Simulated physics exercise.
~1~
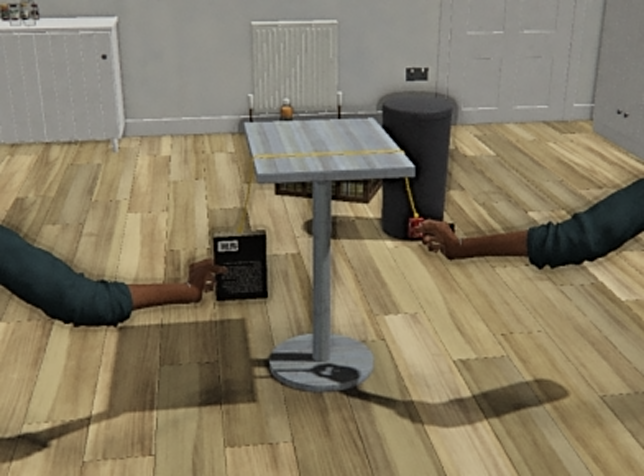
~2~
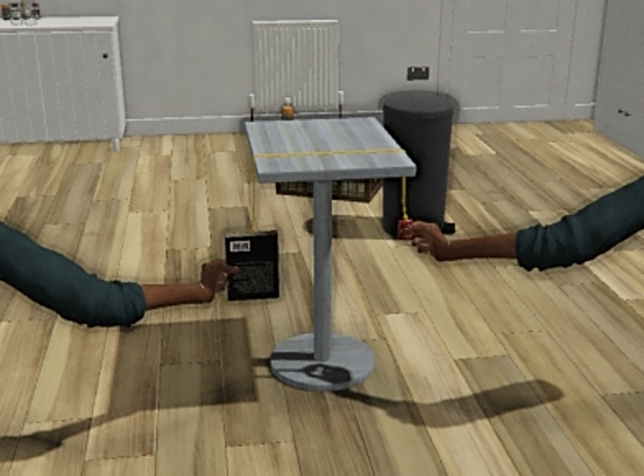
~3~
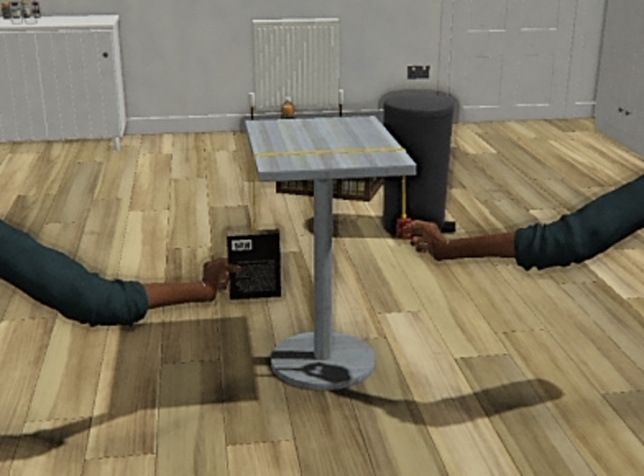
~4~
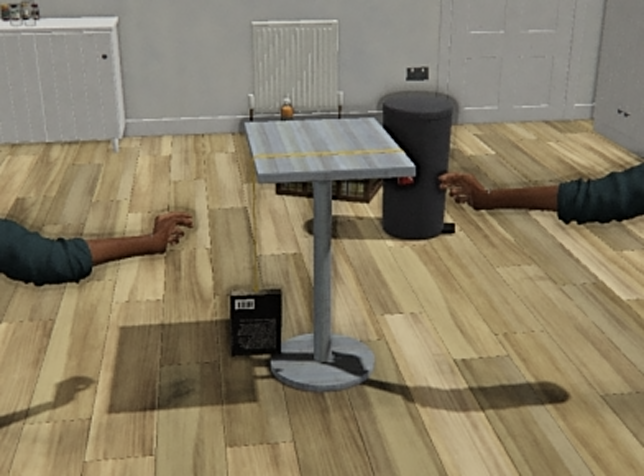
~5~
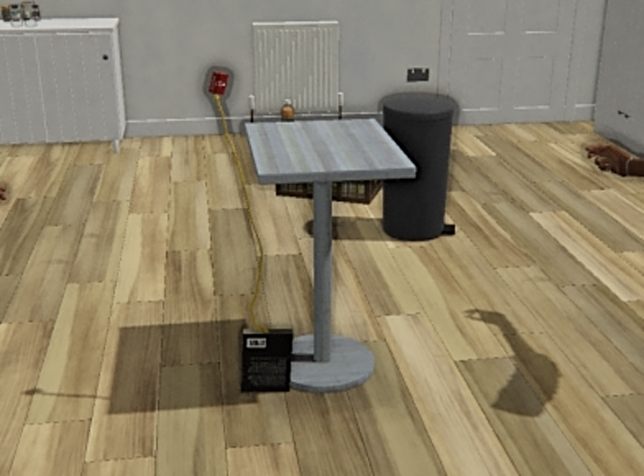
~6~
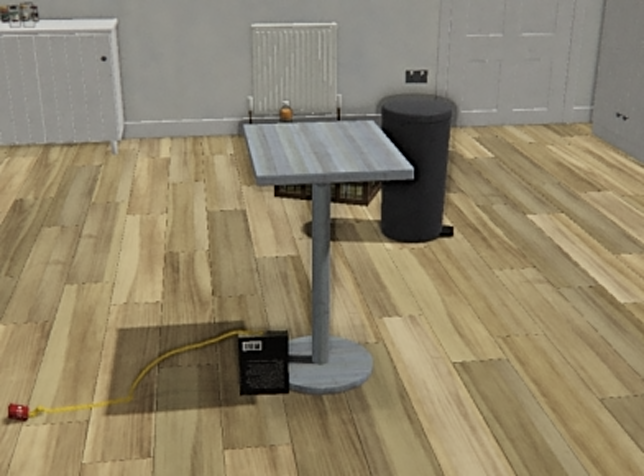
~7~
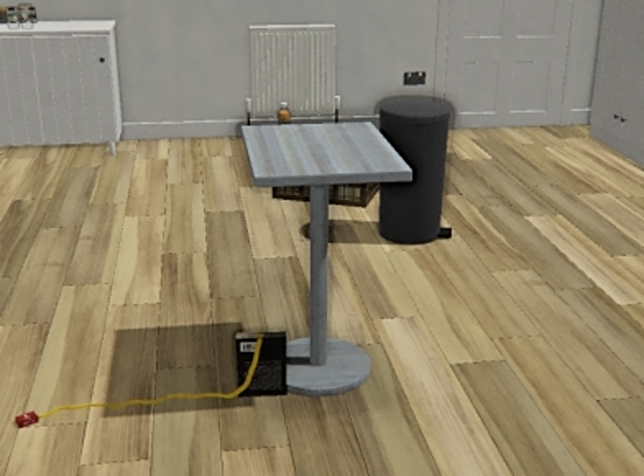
A yellow ribbon lies across a small grey pedestal table in a room with a pale wooden floor, seen from slightly above, with a dark book hanging at the left and a small red matchbox at the right. Two dark-sleeved arms reach in from either side and hold the two loads, shifting them slightly. The hands let go and draw back, and the book drops beside the table base. The ribbon runs off leftwards, whipping the matchbox over the top and through the air. The book stands on the floor against the base, and the matchbox ends on the floor at far left, the ribbon trailing between them.
